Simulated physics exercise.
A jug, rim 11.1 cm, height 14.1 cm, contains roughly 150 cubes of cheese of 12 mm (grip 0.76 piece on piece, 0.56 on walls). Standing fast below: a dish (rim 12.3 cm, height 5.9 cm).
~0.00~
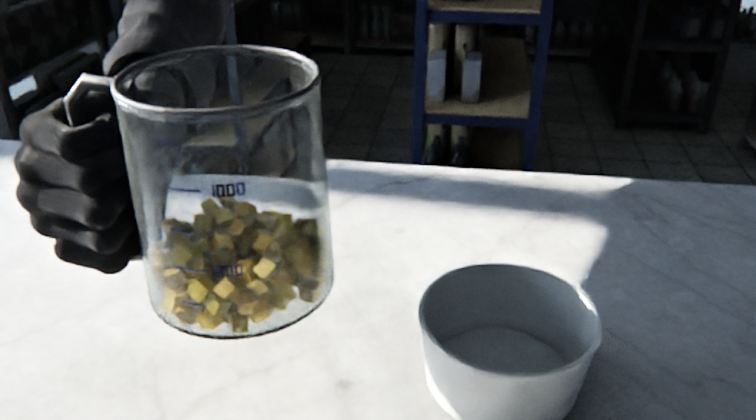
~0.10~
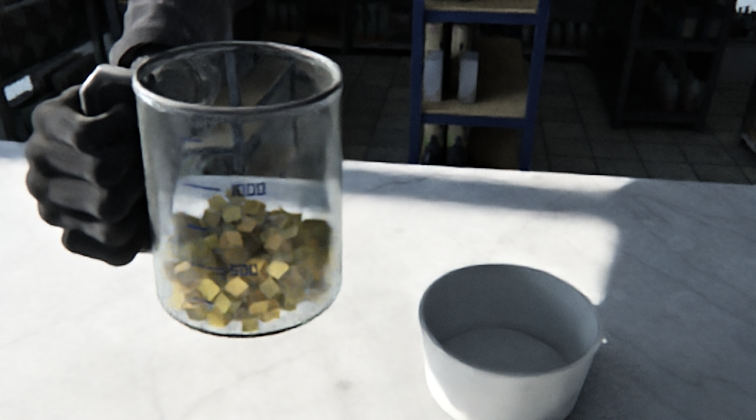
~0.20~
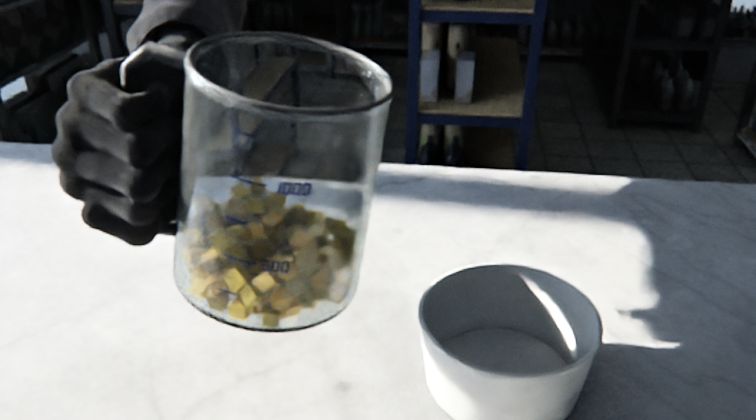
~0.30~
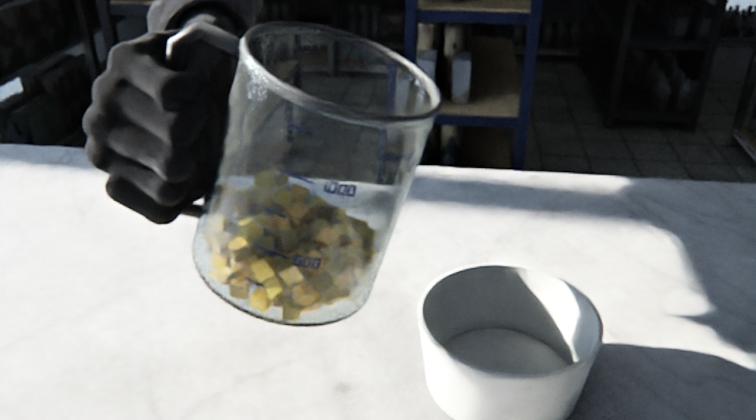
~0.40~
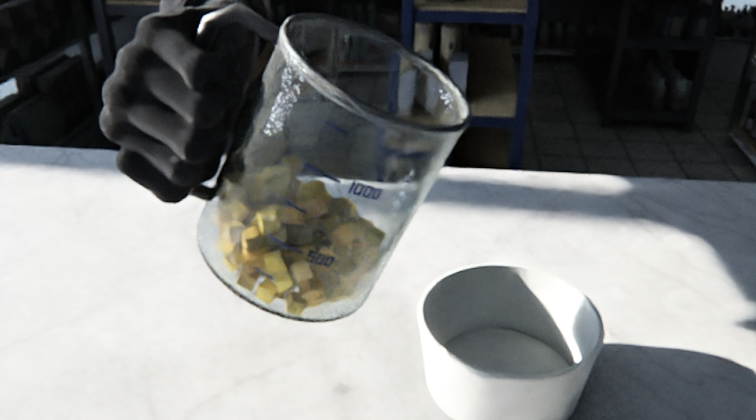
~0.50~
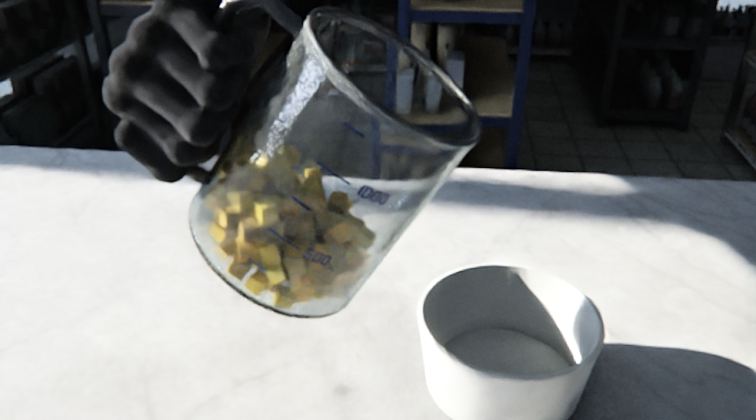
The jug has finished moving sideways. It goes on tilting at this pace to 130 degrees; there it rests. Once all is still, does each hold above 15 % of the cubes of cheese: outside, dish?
Outside: Below, dish: Above.
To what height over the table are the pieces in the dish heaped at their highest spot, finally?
About 5.5 cm.
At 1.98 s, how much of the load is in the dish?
Some 75 per cent.
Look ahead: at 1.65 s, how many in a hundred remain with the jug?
Some 90 per cent of the load.
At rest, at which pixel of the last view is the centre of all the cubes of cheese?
Near (501, 364).
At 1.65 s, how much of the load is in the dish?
Some 10 per cent.
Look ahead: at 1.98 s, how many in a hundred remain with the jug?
Some 20 per cent of the load.
After 0.94 s, tilt 67 degrees; jug 100 %; middle of all pieces near (292, 198).
After 1.31 s, tilt 95 degrees; jug 100 %; middle of all pieces near (299, 179).
After 1.65 s, tilt 121 degrees; dish 10 %, jug 90 %; middle of all pieces near (357, 215).
After 1.98 s, tilt 130 degrees; dish 75 %, jug 20 %; middle of all pieces near (478, 340).
By 3.0 s all is still; dish 100 %, jug 0 %, outside 0 %.
